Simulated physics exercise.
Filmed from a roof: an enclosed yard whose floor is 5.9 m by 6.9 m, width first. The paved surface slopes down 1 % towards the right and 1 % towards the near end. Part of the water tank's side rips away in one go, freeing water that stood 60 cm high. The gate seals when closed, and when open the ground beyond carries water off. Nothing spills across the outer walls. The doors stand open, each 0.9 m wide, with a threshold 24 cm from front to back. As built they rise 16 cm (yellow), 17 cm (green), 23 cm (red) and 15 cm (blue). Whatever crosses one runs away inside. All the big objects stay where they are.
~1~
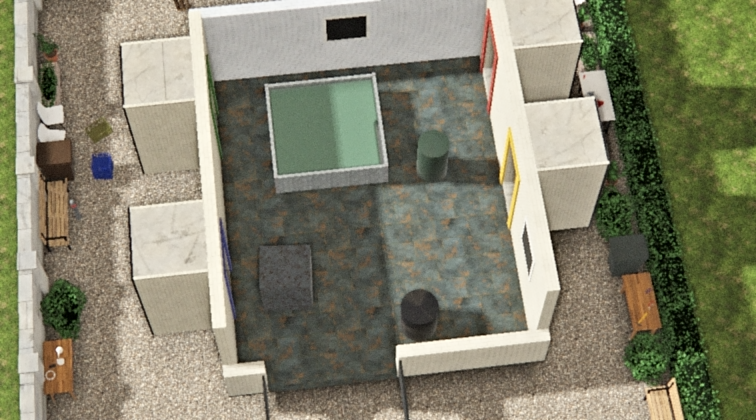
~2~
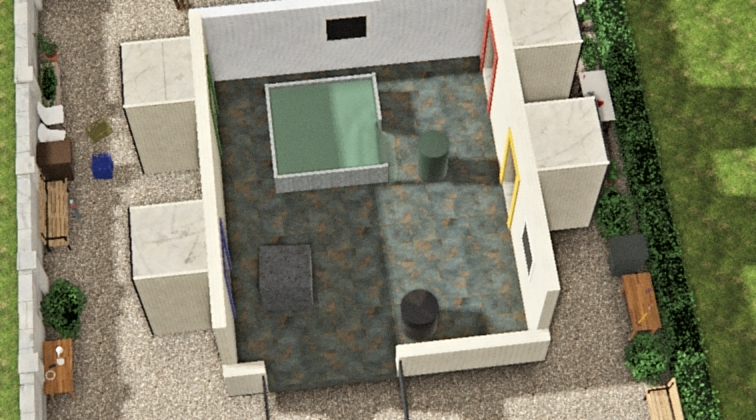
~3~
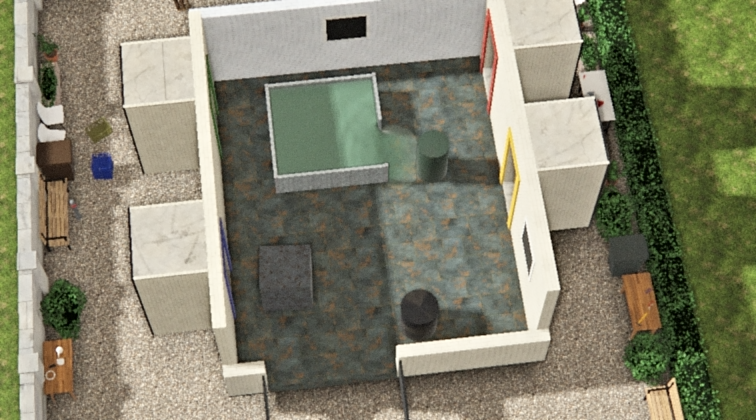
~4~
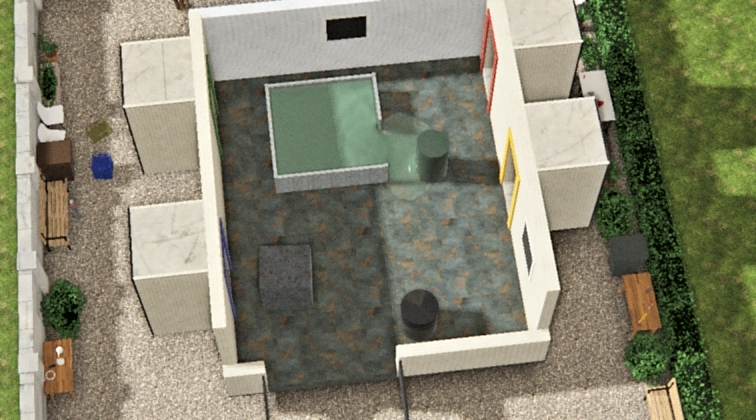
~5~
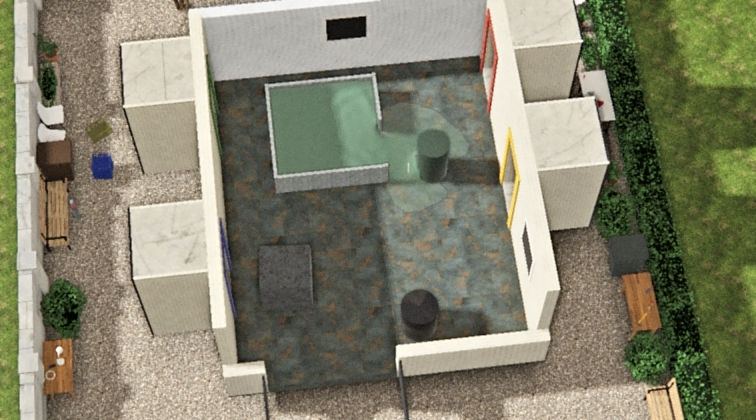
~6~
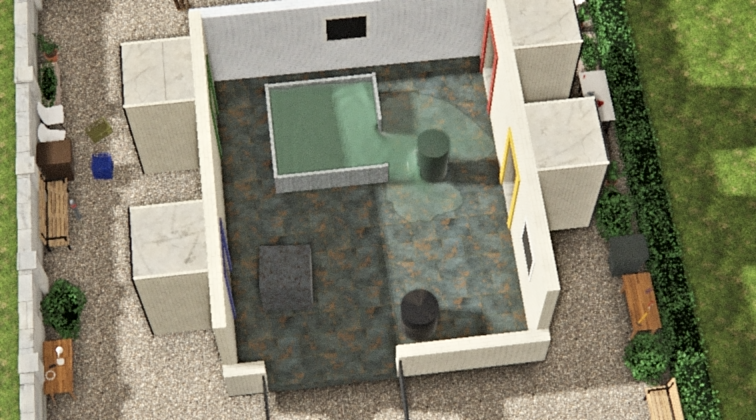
Green-tinted water pouring through a gap in the right side of a tank, spreading past a green cylinder across the paved yard.
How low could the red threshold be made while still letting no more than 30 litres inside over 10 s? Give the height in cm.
It would have to be roughly 20 cm high.
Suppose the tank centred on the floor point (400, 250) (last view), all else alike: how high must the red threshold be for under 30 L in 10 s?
Some 9.5 cm.
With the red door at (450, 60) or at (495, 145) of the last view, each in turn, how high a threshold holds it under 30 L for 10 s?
About 20 and 18 cm.
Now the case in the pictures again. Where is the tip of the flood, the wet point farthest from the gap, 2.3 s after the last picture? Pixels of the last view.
At about (525, 346).
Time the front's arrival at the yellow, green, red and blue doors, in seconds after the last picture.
Yellow 0.7 s, green 4.0 s, red 0.4 s, blue 7.5 s.
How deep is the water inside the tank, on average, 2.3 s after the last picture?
Roughly 30 cm on average.
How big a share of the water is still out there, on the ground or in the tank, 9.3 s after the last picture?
Roughly 92 in a hundred.
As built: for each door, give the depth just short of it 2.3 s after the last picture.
Depths in cm: Yellow 5, green 0, red 27, blue 0.
Then, 0.7 s after the last picture water covers 20 % of the floor, deepest (50 cm) near (409, 166); 20 cm at the red door, 0 litres in over its 23 cm threshold.
Then, 2.3 s after the last picture water covers 50 % of the floor, deepest (32 cm) near (409, 166); 27 cm at the red door, 8 litres in over its 23 cm threshold.
Then, 9.3 s after the last picture water covers 95 % of the floor, deepest (16 cm) near (499, 349); 10 cm at the red door, 15 litres in over its 23 cm threshold.
At the red door as built, the water peaked near 28 cm, 2.1 s after the last picture.
Run again over the same 10 s with other heights there, 53 litres in over 18 cm, 11 litres over 24 cm. The limit of 30 litres is kept from about 20 cm up.
